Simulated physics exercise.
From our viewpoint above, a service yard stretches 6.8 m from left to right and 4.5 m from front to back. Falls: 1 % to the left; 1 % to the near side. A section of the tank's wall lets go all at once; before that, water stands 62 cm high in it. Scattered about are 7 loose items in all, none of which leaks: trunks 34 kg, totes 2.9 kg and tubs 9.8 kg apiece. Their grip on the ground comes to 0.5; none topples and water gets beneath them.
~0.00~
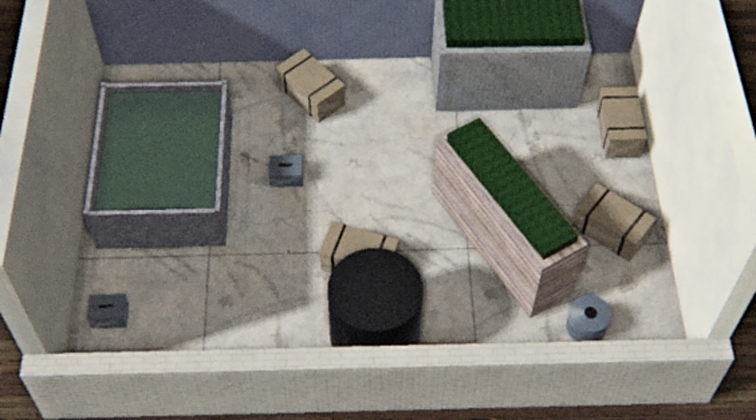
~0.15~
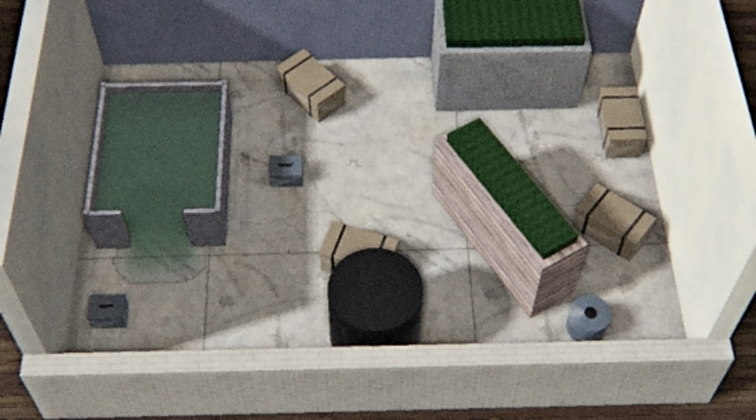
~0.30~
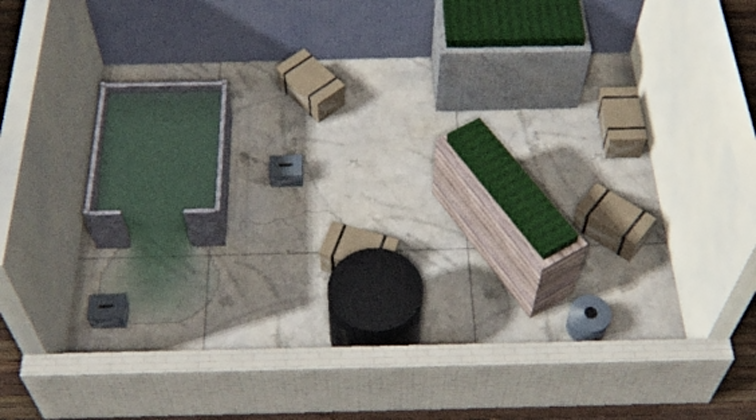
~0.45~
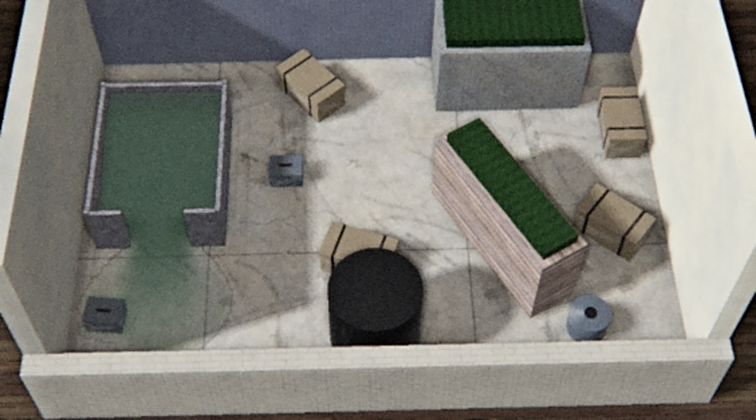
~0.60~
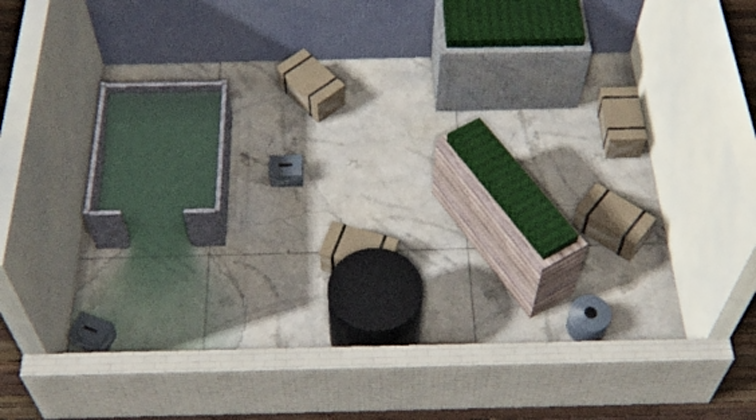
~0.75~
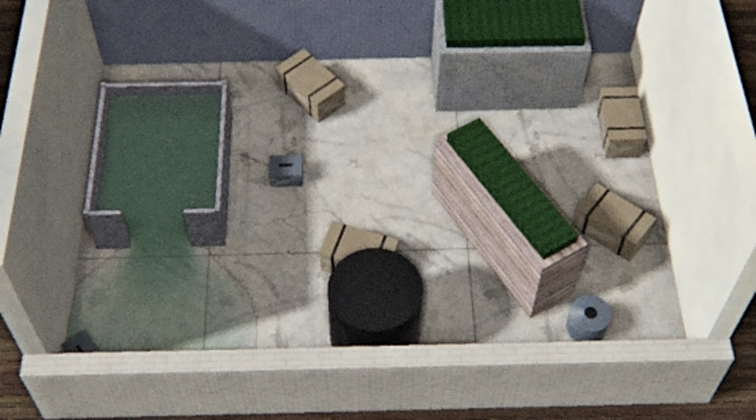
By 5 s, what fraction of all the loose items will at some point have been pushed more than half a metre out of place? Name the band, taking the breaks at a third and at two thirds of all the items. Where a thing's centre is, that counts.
The answer is the middle band, one to two thirds.
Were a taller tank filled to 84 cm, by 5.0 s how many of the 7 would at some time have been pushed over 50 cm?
In that case the number is 3.
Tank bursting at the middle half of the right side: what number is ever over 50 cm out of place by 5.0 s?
The answer then is 1.
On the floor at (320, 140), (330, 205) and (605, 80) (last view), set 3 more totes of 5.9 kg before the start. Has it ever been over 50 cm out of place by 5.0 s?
First falls shy, second exceeds it, third falls shy.
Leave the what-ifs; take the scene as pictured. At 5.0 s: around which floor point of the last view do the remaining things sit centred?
Around (410, 189).
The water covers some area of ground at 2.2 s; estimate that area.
Around 7.0 m2 of it.
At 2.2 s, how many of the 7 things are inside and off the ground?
At that instant the tally stands at 1.
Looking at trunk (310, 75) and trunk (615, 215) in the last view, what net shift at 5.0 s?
In turn: 0 cm, 0 cm.
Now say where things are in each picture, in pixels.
A tote at (106, 306) rests on the ground; a trunk at (311, 76), on the bottom; water covers 2.4 m2; 0 of 7 have shifted, in the first frame.
A tote at (106, 306), on the bottom; a trunk at (311, 76) rests on the ground; 2.8 m2 under water; 0 of 7 have shifted, in the second frame.
A tote at (106, 306) rests on the ground; a trunk at (311, 76), on the bottom; 3.5 m2 under water; 0 of 7 have shifted, in the third frame.
A tote at (104, 310), on the bottom, 6 cm from its start; a trunk at (311, 76), on the bottom; water covers 4.3 m2; 1 of 7 have shifted, in the fourth frame.
A tote at (91, 330) rests on the ground, 33 cm from its start; a trunk at (311, 76), on the bottom; water covers 4.9 m2; 1 of 7 have shifted, in the fifth frame.
A tote at (81, 351) floats, 60 cm from its start; a trunk at (311, 76), on the bottom; water covers 5.4 m2; 1 of 7 have shifted, in the sixth frame.
After 1.1 s 1 of 7 are over 50 cm from their spots; 1 afloat.
After 2.2 s 0 of 7 are over 50 cm from their spots; 1 afloat.
After 3.5 s 3 of 7 are over 50 cm from their spots; 1 afloat.
After 5.0 s 3 of 7 are over 50 cm from their spots, and 3 have been at some point; 2 afloat.
